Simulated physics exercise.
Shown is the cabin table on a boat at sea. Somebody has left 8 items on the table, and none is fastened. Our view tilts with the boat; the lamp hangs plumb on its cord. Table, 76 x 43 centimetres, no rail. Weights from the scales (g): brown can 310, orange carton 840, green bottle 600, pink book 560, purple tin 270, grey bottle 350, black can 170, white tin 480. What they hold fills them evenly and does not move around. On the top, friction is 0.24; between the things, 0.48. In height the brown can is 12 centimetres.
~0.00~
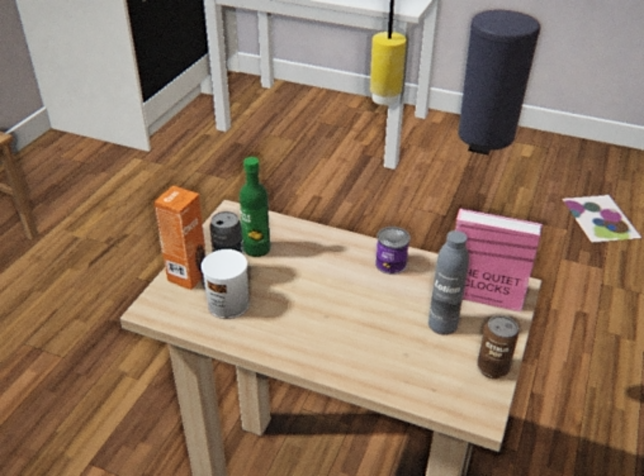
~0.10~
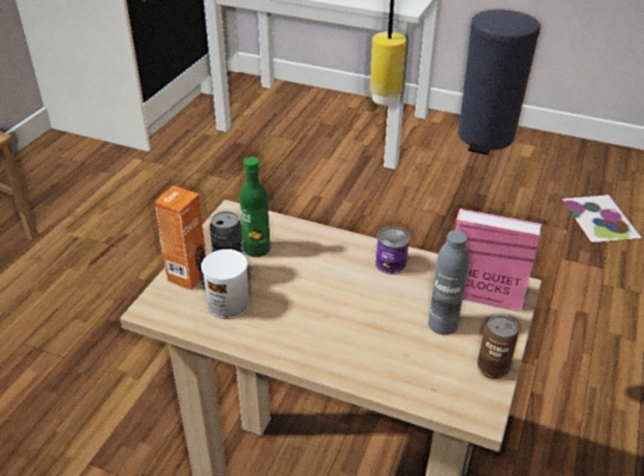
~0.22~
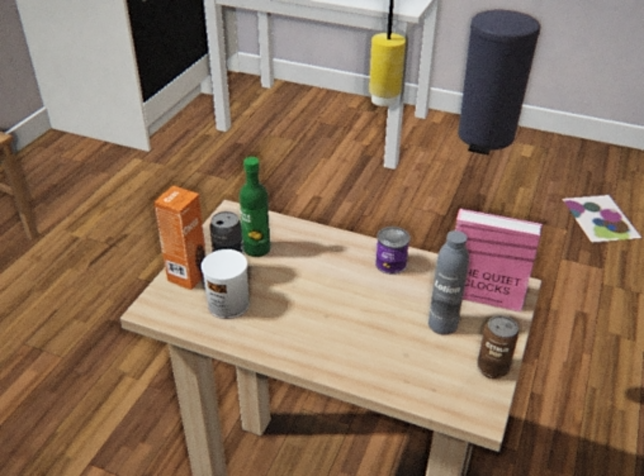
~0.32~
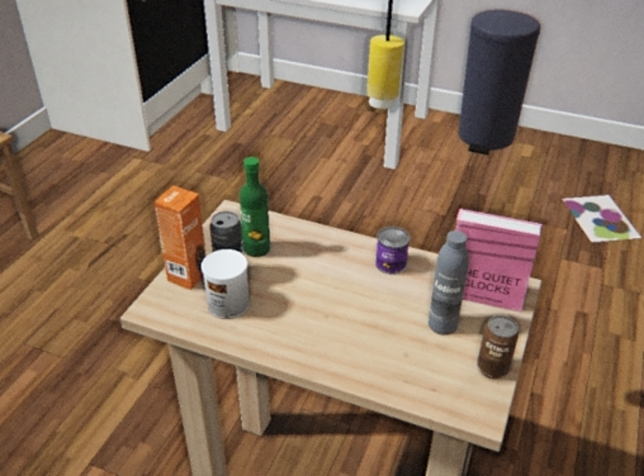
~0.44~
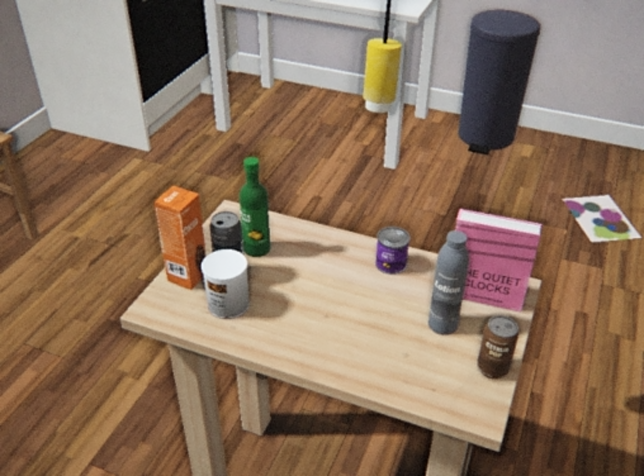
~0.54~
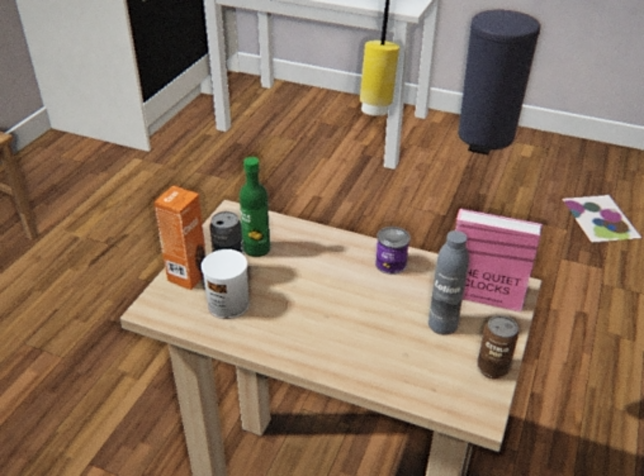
A yellow hanging lamp drifts slightly left while the items on the wooden table stay still.
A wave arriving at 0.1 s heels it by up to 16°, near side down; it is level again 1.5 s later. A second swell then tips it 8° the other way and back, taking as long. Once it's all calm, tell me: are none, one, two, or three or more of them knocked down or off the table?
Two of them are.
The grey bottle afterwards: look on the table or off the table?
Grey bottle: Goes out of bounds.
By 1.04 s, floor tilted 14°, near side down; orange carton 2 cm from its spot near (176, 246); brown can 2 cm from its spot near (495, 357); pink book rocked 48° off its seat.
By 1.34 s, floor tilted 4°, near side down; grey bottle now off the table; brown can 8 cm from its spot near (490, 378); orange carton 5 cm from its spot near (171, 252).
By 1.74 s, boat level; brown can 8 cm from its spot near (490, 378); orange carton 5 cm from its spot near (171, 252); pink book rocked 52° off its seat.
When it is over (3.6 s), off the table, grey bottle; lying over on the table, pink book; not toppled but over 5 cm from the start, brown can; the other 5 within 5 cm of the start. In the last view, brown can near (490, 378), orange carton near (171, 252).
